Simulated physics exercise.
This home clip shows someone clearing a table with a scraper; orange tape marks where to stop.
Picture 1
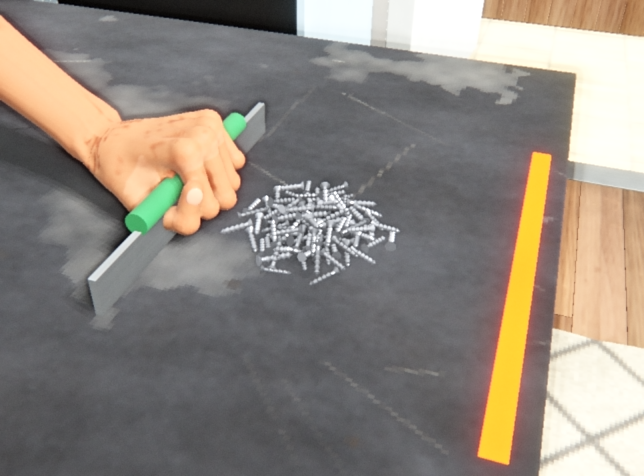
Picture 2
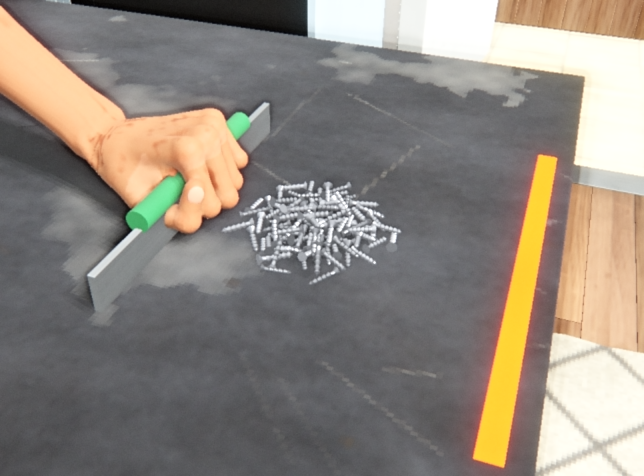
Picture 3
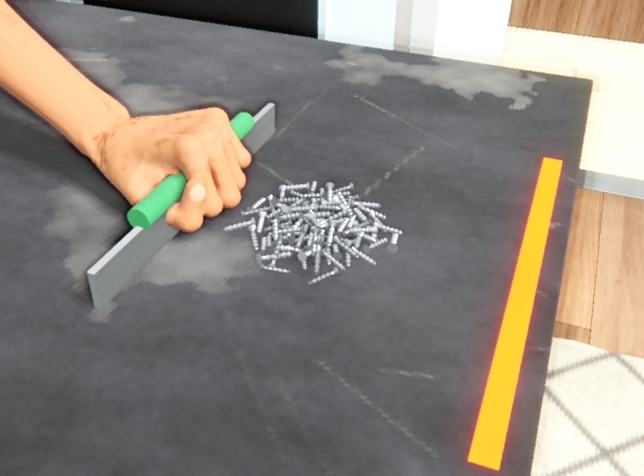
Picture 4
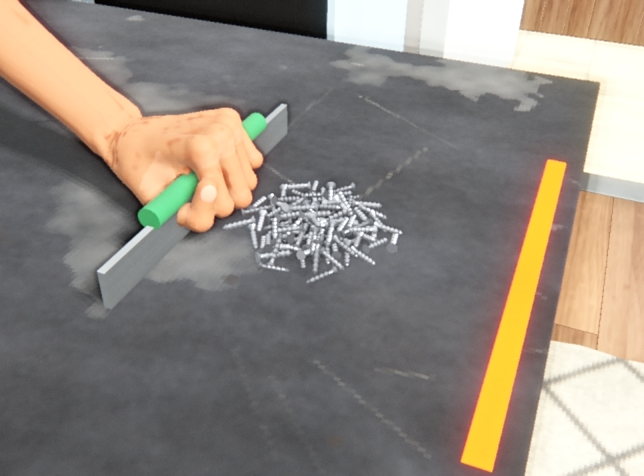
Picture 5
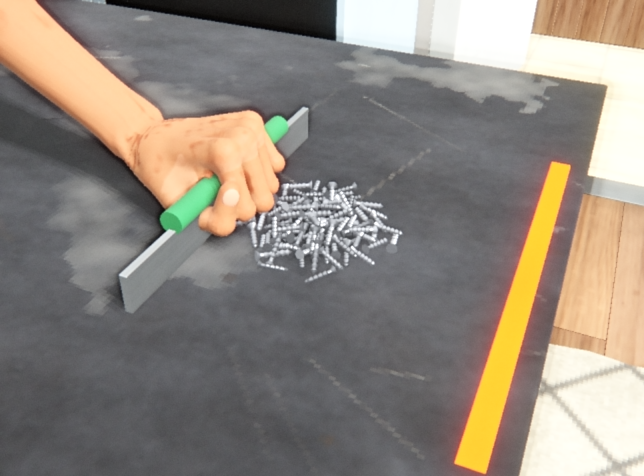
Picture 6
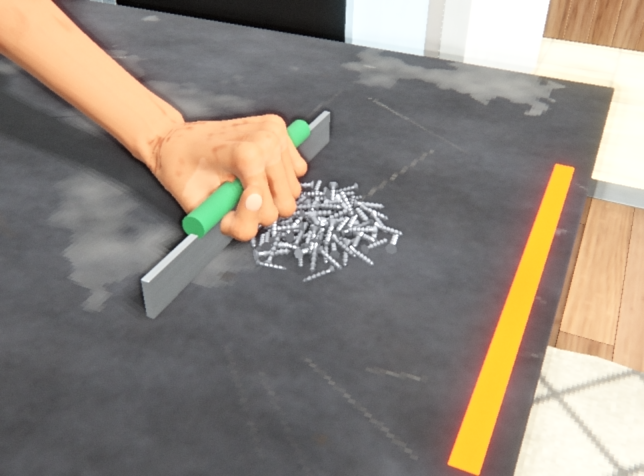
On a dark tabletop, a hand slides a green-handled scraper right into a heap of screws.
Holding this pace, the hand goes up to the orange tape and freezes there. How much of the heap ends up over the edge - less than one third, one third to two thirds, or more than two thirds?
More than two thirds.
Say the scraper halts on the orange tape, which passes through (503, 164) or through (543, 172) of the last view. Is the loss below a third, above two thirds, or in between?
For the first place it's under a third, and for the second it's in the middle band.
Shortly afterwards, scraper still moving, near (394, 214); heap all on the table, its front near (480, 273).
Next, scraper stopped at the orange tape; heap the bulk over the edge.
In the end, scraper stopped at the orange tape; heap the bulk over the edge.
